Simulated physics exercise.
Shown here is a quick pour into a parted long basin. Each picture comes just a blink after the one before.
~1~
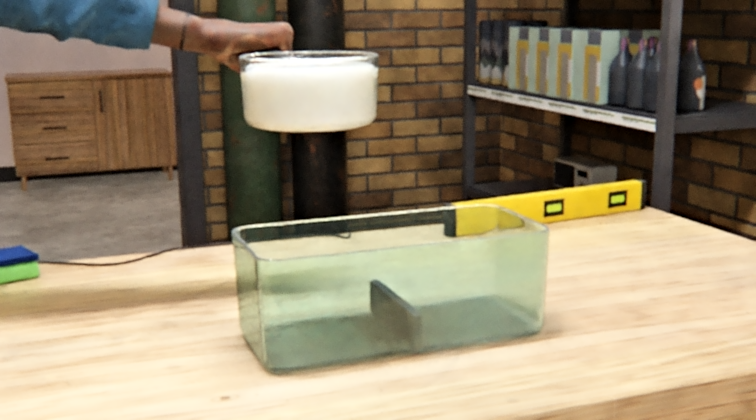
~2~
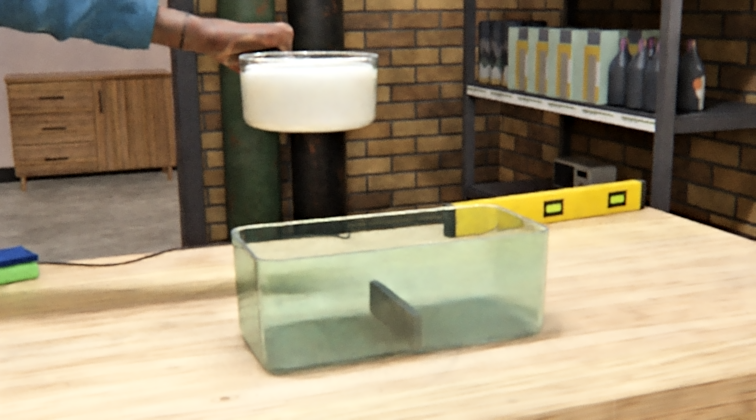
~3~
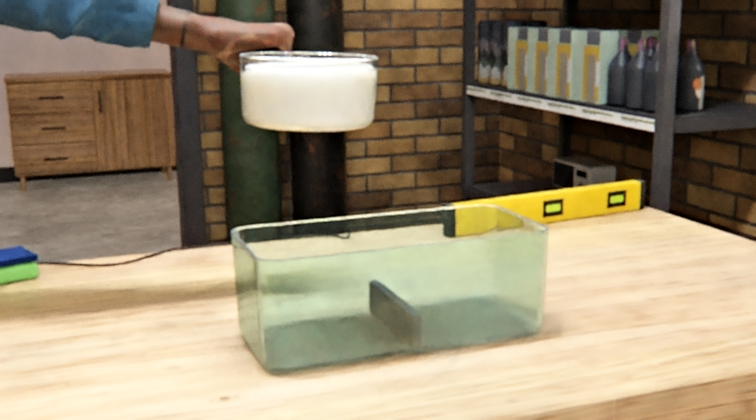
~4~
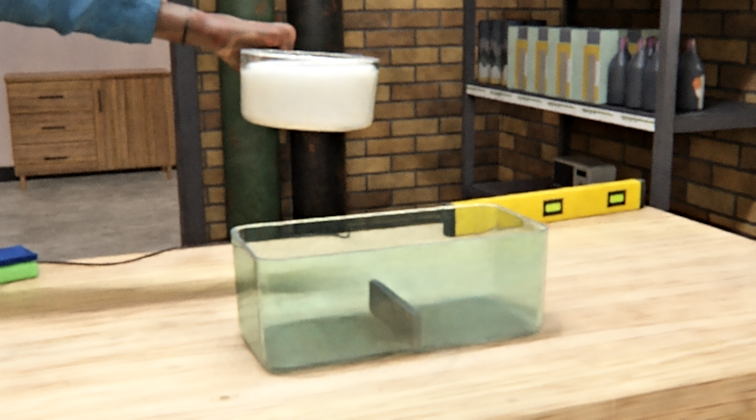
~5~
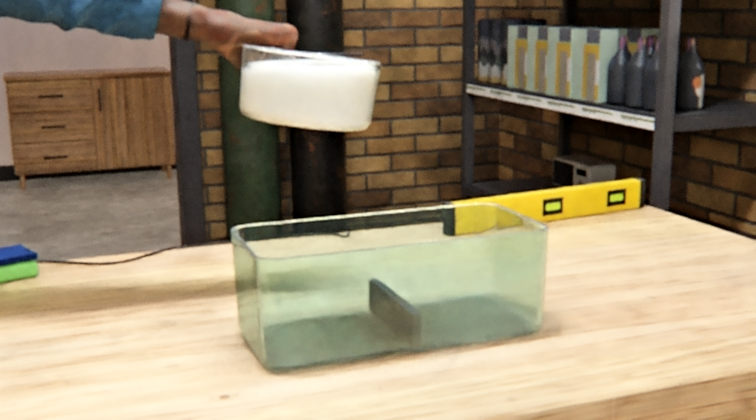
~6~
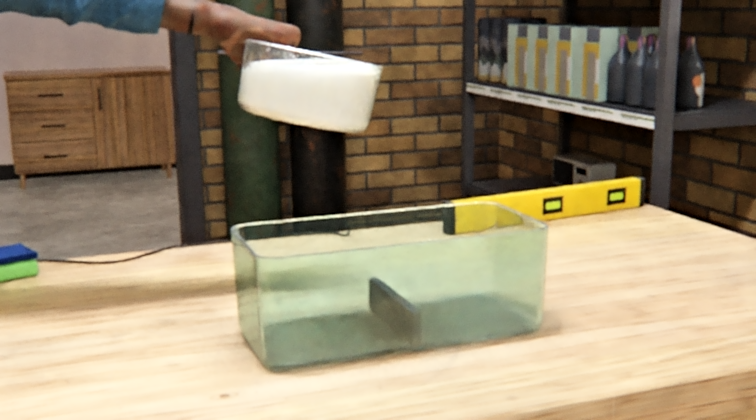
A hand held a round glass bowl of white milk above a long, clear greenish basin with a low dividing wall, keeping it nearly level at first, then slowly tilted it to the right.
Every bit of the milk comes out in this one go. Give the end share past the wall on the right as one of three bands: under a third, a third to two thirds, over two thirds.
The end share is over two thirds.
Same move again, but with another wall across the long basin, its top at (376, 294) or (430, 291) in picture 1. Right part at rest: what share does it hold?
95 %, then 55 %.
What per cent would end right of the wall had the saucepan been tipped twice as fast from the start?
It comes to 70 per cent or so.
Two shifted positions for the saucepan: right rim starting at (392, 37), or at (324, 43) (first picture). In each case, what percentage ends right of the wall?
90 and 55 in a hundred.
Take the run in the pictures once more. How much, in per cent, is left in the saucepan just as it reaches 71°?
It still holds around 45 per cent there.
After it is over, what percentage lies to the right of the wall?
Near 80 in a hundred.
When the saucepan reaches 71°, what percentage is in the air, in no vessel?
Something like 40 per cent of it.
A moment on, the saucepan is tipped part way and 47 per cent is still to pour, 0 is left of the wall and 15 right of it.
Next, the saucepan is tipped right over and 6 per cent is still to pour, 8 is left of the wall and 77 right of it.
Then the saucepan is tipped right over and 0 per cent is still to pour, 19 is left of the wall and 80 right of it.
Later the saucepan is tipped right over and 0 per cent is still to pour, 21 is left of the wall and 78 right of it.
In the end 21 per cent lies left of the wall, 78 right of it and 1 outside.
